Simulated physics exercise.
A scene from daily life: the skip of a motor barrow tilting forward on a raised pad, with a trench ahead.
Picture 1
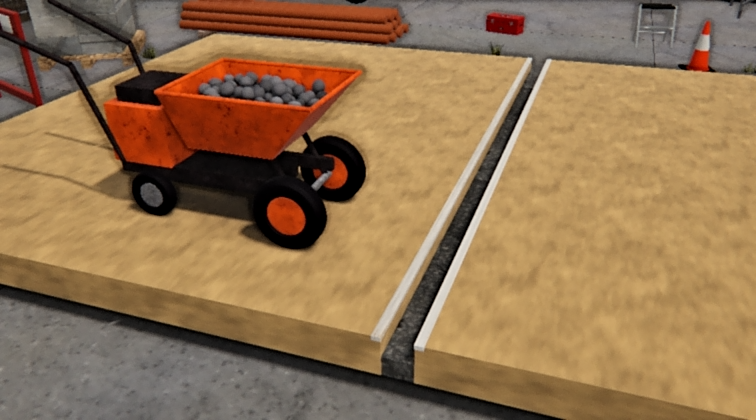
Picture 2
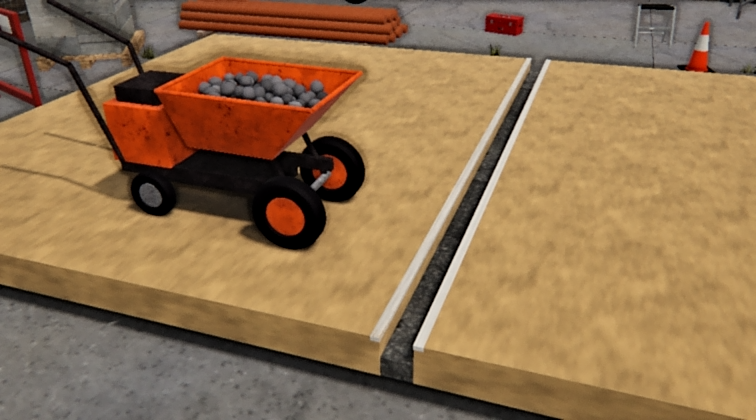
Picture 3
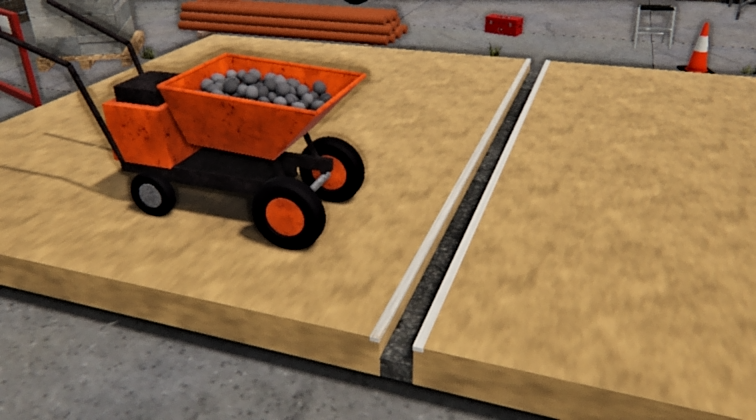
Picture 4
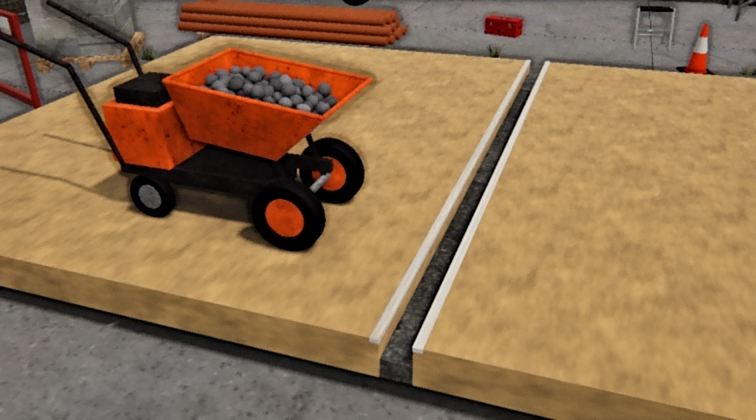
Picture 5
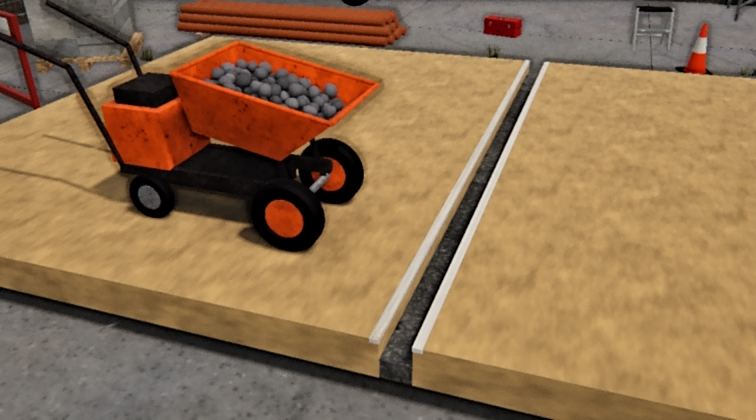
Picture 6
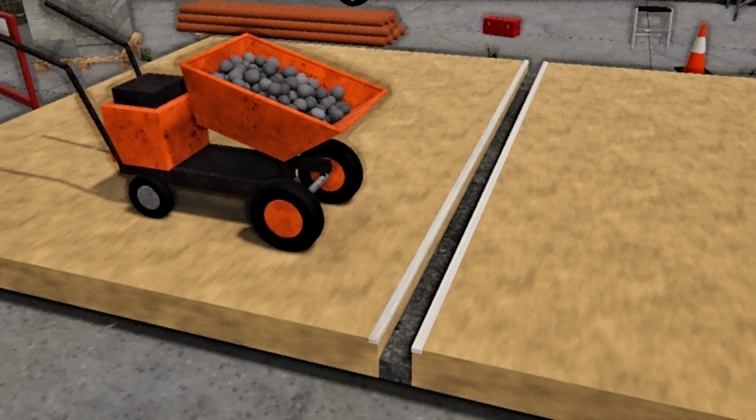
Orange skip of a motor barrow loaded with round grey cobbles sitting level, then tilting gradually forward toward the right.
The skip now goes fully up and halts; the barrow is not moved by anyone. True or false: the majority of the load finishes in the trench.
False.
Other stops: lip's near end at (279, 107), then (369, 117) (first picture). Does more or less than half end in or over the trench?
Place one, the lesser portion; place two, the lesser portion.
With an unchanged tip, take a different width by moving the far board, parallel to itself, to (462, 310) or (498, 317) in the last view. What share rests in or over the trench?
Result, try 1: 70 in a hundred; try 2: 90 in a hundred.
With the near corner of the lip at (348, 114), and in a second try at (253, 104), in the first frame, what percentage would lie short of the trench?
About 0 percent the first time, about 50 percent the second.
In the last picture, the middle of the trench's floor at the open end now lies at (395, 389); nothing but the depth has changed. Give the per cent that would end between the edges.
I'd guess close to 50 percent.
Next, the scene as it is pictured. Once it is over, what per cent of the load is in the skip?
It works out near 5 percent.
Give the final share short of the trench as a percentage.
Estimate: Around 10 per cent.
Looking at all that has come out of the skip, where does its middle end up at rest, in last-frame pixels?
Somewhere around (459, 244) in the last picture.
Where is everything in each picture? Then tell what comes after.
Lip of the skip at (311, 110), level; top of the load at (244, 97), round cobbles; first edge of the trench at (399, 295); far edge at (439, 303), the trench under half as wide as the skip, and about half as deep as wide, in the first picture.
Lip of the skip at (312, 111), level; top of the load at (244, 96), in the second picture.
Lip of the skip at (316, 114), tipped barely; top of the load at (247, 94), in the third picture.
Lip of the skip at (323, 119), tipped a little; top of the load at (238, 82), in the fourth picture.
Lip of the skip at (331, 124), tipped a little; top of the load at (245, 78), in the fifth picture.
Lip of the skip at (341, 132), tipped clearly; top of the load at (248, 81); first edge of the trench at (396, 297); far edge at (436, 305), in the sixth picture.
Soon after the last picture, skip tipped steeply; all in the skip.
A little later, skip tipped right over; most in the skip; a stray few short of the trench; about a quarter in or heaped over the trench; a small part beyond it; a stray few falling.
Later still, skip tipped right over; a small part in the skip; a small part short of the trench; about a third in or heaped over the trench; about half beyond it.
At rest, skip tipped right over; a stray few in the skip; a small part short of the trench; about a third in or heaped over the trench; about half beyond it.
